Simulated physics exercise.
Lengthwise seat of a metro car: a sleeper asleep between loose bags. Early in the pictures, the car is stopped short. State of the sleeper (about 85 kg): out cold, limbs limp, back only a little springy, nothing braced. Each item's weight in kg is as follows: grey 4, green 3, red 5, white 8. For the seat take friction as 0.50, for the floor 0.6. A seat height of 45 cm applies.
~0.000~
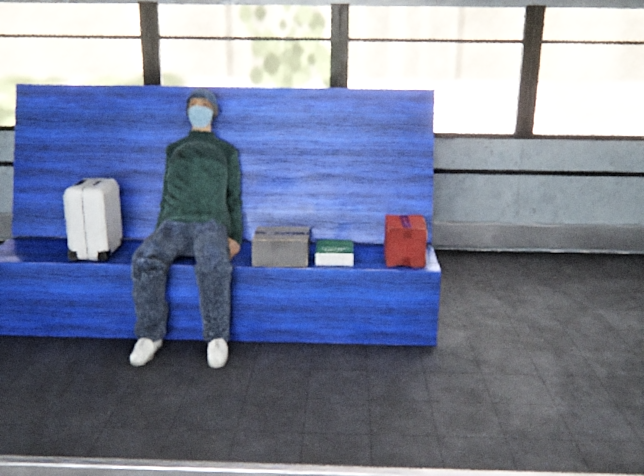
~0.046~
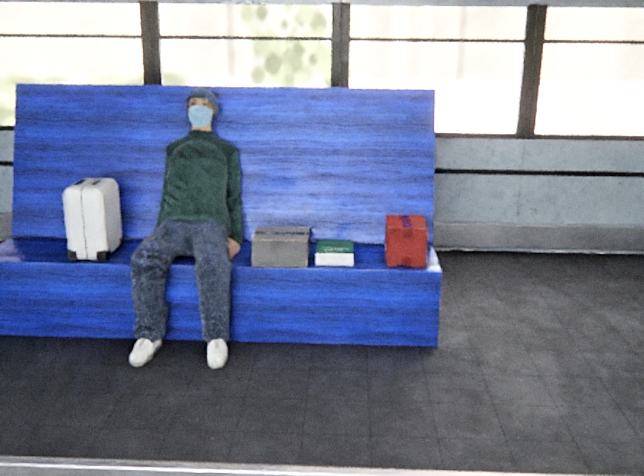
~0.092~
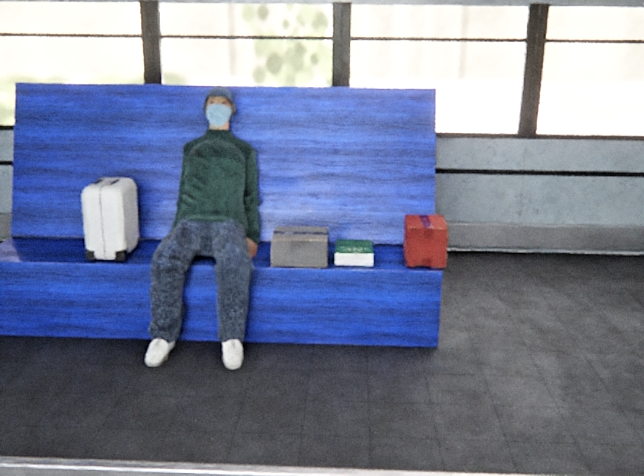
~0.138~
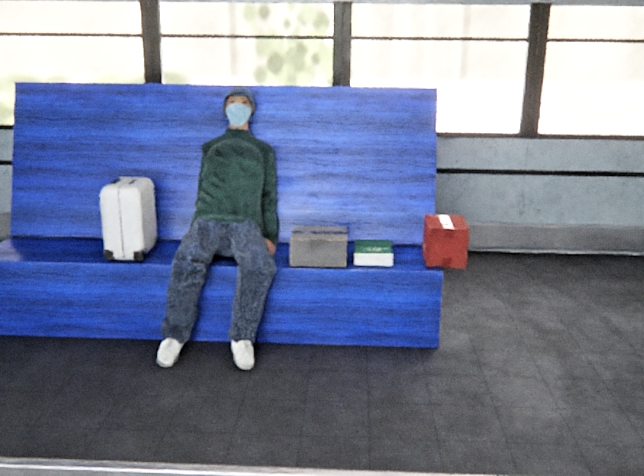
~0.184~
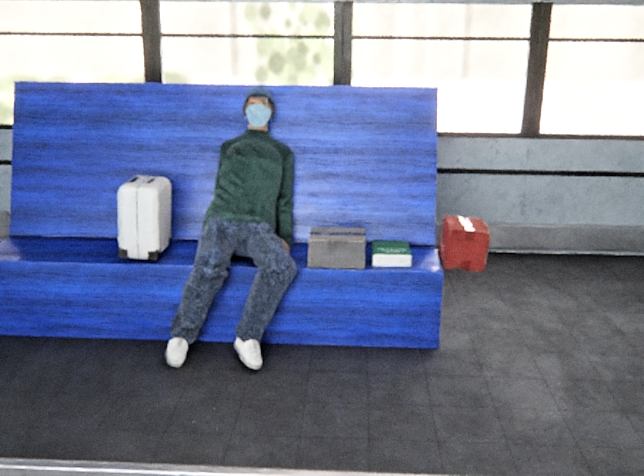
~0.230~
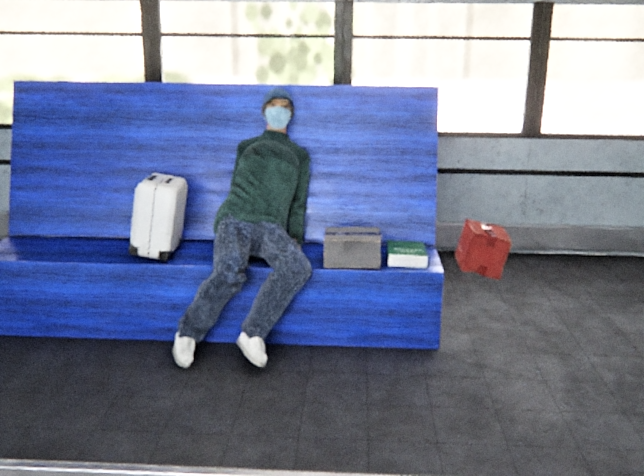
A person in a green sweater, face mask and grey-blue trousers slumps asleep on a long blue bench in a metro car, seen from the front. A white suitcase sits at left, with a grey carton, a small green-and-white item and a red box at right. After a still start, everything loose slides right, the sleeper leaning and the red box leaving the bench end, tilting and dropping slightly, while the view stays fixed.
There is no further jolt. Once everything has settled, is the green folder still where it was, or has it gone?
Fallen.
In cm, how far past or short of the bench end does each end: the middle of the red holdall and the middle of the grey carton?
Red holdall, 120 cm on the past side; grey carton, 0 cm on the short side.
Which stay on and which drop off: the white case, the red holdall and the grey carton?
At the end: White case still in place; red holdall fallen away; grey carton fallen away.
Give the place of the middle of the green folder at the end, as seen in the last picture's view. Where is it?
(525, 332).
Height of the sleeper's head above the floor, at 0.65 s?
I'd say some 60 cm off the floor.
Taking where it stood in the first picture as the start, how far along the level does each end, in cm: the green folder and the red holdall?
Lab note: Green folder shifted 110, red holdall shifted 140.
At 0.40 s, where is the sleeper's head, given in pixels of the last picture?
Close to (349, 128).
After 0.40 s the green folder is 5 cm past the bench end, tilted 5°, near (449, 256) in the last picture's view; the grey carton 26 cm short of the bench end, tilted 0°.
After 0.65 s the green folder is 30 cm past the bench end, tilted 65°, near (489, 310) in the last picture's view; the grey carton 12 cm short of the bench end, tilted 0°.
After 1.05 s the green folder is 51 cm past the bench end, tilted 180°, near (525, 332) in the last picture's view.
When all is still (2.2 s), grey carton drops off; green folder drops off; red holdall drops off; white case stays on; sleeper's hips keep to the seat.
